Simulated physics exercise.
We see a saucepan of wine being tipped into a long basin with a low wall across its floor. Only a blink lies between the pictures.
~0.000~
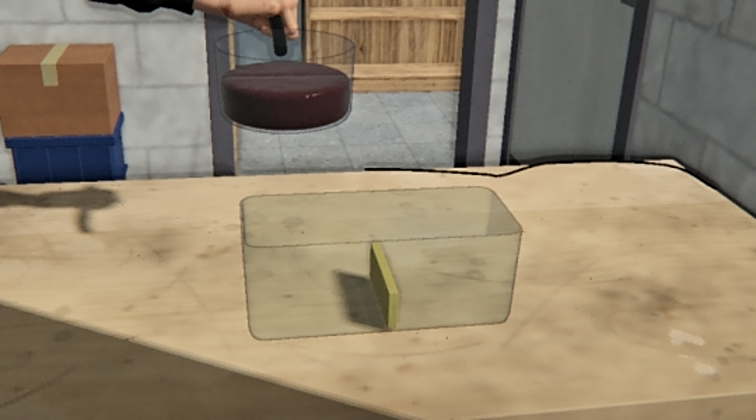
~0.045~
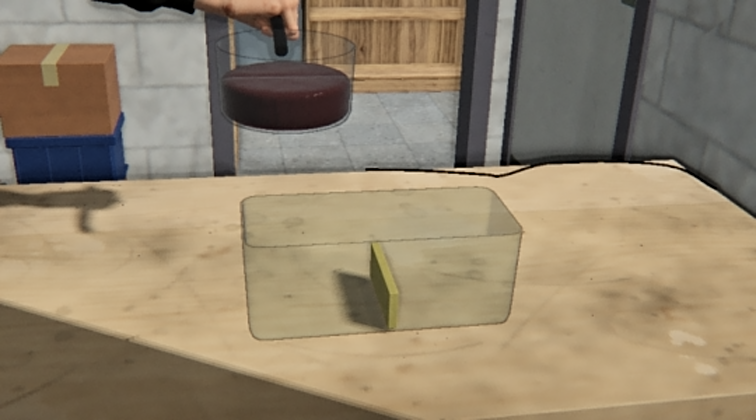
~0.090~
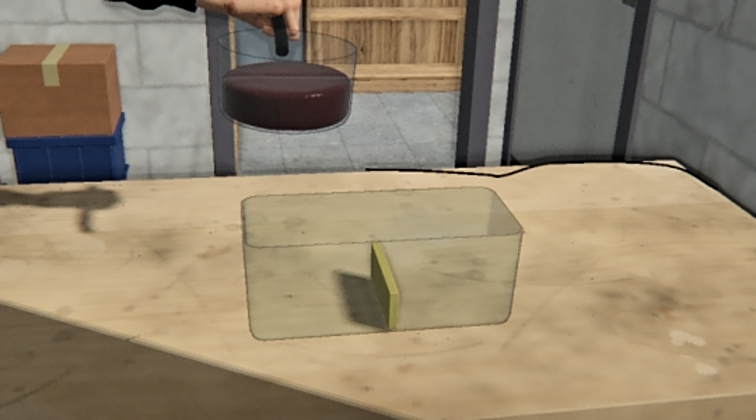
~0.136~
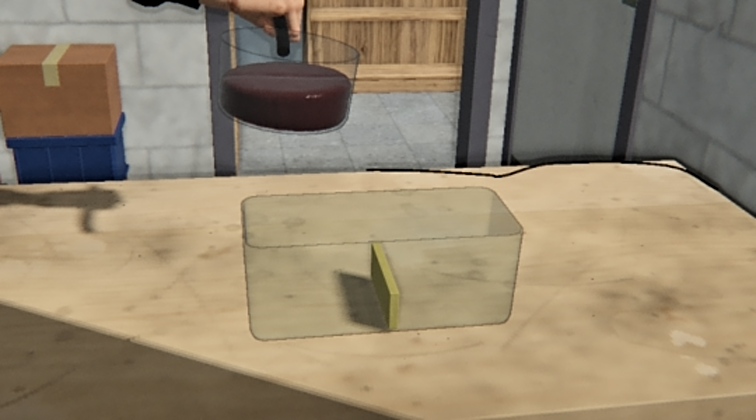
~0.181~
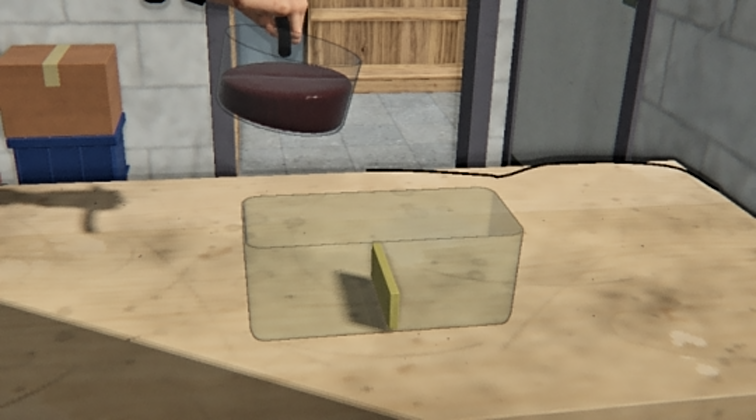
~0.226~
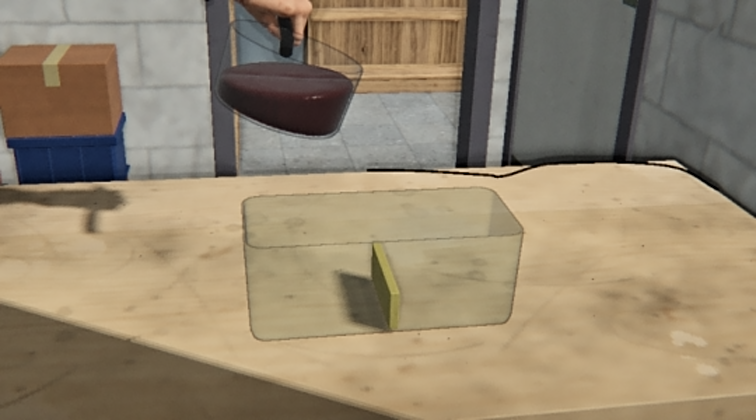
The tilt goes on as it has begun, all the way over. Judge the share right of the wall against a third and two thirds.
It comes to between a third and two thirds.
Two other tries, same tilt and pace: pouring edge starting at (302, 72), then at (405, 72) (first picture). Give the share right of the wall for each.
In turn 5 and 85 in a hundred.
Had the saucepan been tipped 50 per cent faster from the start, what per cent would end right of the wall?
Near 35 %.
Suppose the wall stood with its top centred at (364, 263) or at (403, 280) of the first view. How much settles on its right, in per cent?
First some 65, then 30 per cent.
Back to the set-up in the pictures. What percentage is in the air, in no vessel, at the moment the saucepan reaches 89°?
Near 50 %.
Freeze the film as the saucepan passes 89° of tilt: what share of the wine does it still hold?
Some 45 per cent.
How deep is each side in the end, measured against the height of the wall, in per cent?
Near 30 on the left, 30 on the right.
A moment on, the saucepan is tipped on its side and 45 per cent is still to pour, 1 is left of the wall and 6 right of it.
Next, the saucepan is tipped right over and 5 per cent is still to pour, 33 is left of the wall and 51 right of it.
Then the saucepan is tipped right over and 0 per cent is still to pour, 49 is left of the wall and 50 right of it.
Later the saucepan is tipped right over and 0 per cent is still to pour, 49 is left of the wall and 50 right of it.
At rest 49 per cent lies left of the wall, 50 right of it and 1 outside.
